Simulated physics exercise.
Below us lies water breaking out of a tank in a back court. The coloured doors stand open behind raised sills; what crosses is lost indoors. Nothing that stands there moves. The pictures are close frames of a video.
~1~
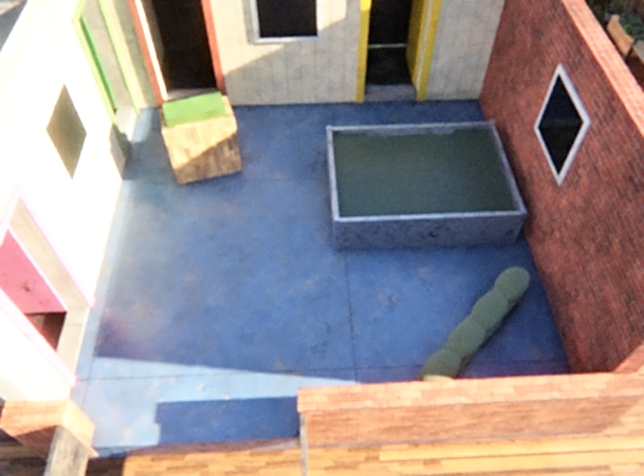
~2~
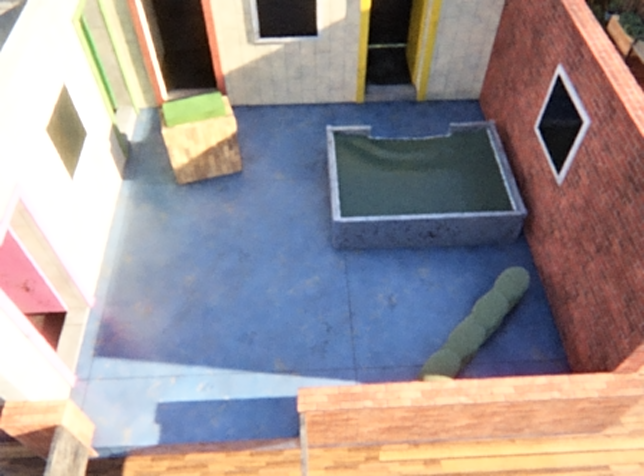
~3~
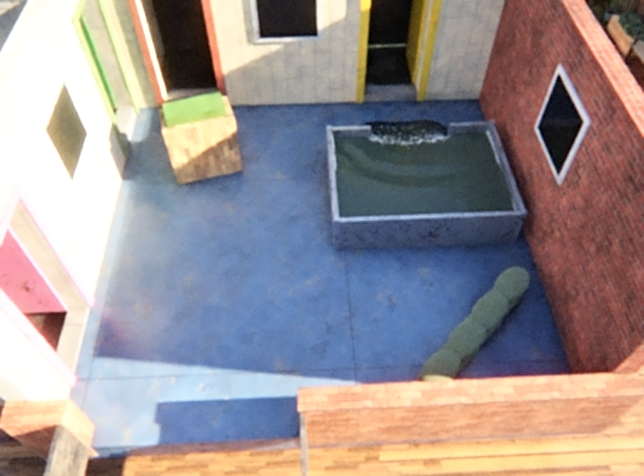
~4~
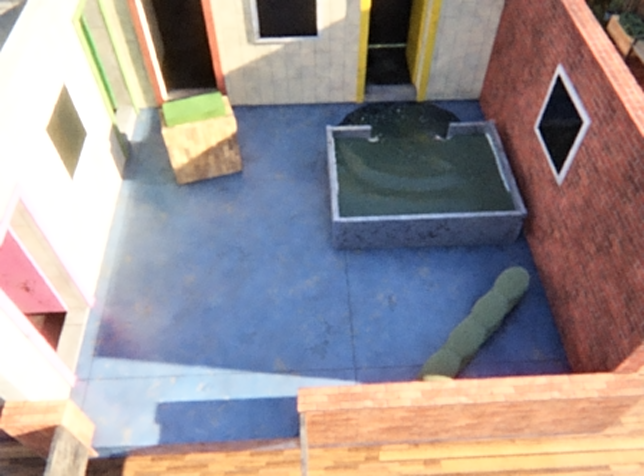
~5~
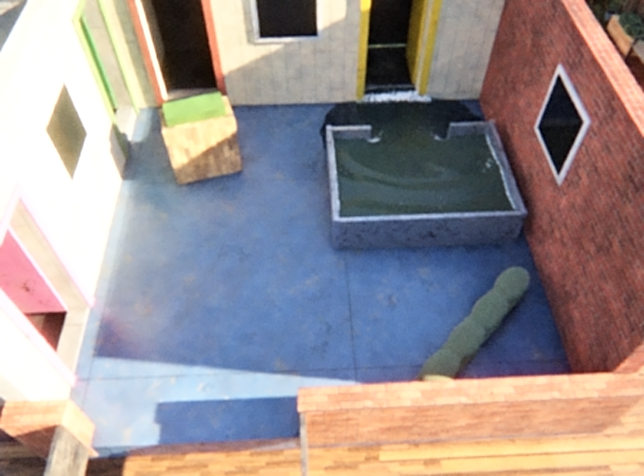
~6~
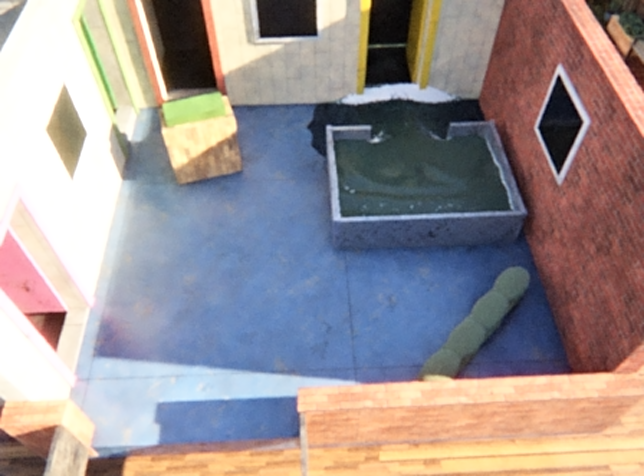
The video shows a walled courtyard with coloured doorways and a tank of still, dark green water; a gap opens in the tank's far side, and water pours through, spreading across the blue floor behind it to the back wall.
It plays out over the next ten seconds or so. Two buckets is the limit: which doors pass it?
The yellow door takes more than that; the red door stays under that; the green door stays under that; the pink door stays under that.
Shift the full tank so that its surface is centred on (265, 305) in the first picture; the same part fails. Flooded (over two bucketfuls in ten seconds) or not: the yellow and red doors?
Then: Yellow holds, red is under.
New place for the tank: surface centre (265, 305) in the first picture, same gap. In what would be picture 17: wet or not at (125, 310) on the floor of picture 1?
There: Free of water.
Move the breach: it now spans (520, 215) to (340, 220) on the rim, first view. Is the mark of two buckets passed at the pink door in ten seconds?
Pink door takes more.
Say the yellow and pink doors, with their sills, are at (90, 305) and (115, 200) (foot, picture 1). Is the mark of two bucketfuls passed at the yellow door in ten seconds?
In short: Yellow is under.
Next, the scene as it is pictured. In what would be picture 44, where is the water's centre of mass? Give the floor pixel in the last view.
Near (351, 179).
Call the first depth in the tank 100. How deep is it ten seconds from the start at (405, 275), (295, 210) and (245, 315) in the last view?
About 4, 4 and 6 per cent.
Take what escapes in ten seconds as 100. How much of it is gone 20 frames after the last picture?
Roughly 60 per cent.
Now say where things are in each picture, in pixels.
Still water in the water tank at (419, 172), in the first frame.
The front is at a hidden place, out from the gap on the water tank's far side, in the second frame.
The front is at a hidden place, out from the gap on the water tank's far side, in the third frame.
The front is at (373, 107), out from the gap on the water tank's far side, in the fourth frame.
The front is at (447, 100), out from the gap on the water tank's far side, in the fifth frame.
The front is at (468, 99), out from the gap on the water tank's far side, in the sixth frame.
A moment on, water covers 15 % of the floor; the yellow door over two buckets in, the red door not reached, the green door not reached, the pink door not reached.
Next, water covers 25 % of the floor; the yellow door far over two buckets in, the red door wet at the sill, nothing in, the green door not reached, the pink door not reached.
Then, water covers 40 % of the floor; the yellow door far over two buckets in, the red door wet at the sill, nothing in, the green door wet at the sill, nothing in, the pink door not reached.
Later, water covers 70 % of the floor; the yellow door far over two buckets in, the red door wet at the sill, nothing in, the green door wet at the sill, nothing in, the pink door wet at the sill, nothing in.
In the end, water covers 95 % of the floor; the yellow door far over two buckets in, the red door wet at the sill, nothing in, the green door wet at the sill, nothing in, the pink door wet at the sill, nothing in.
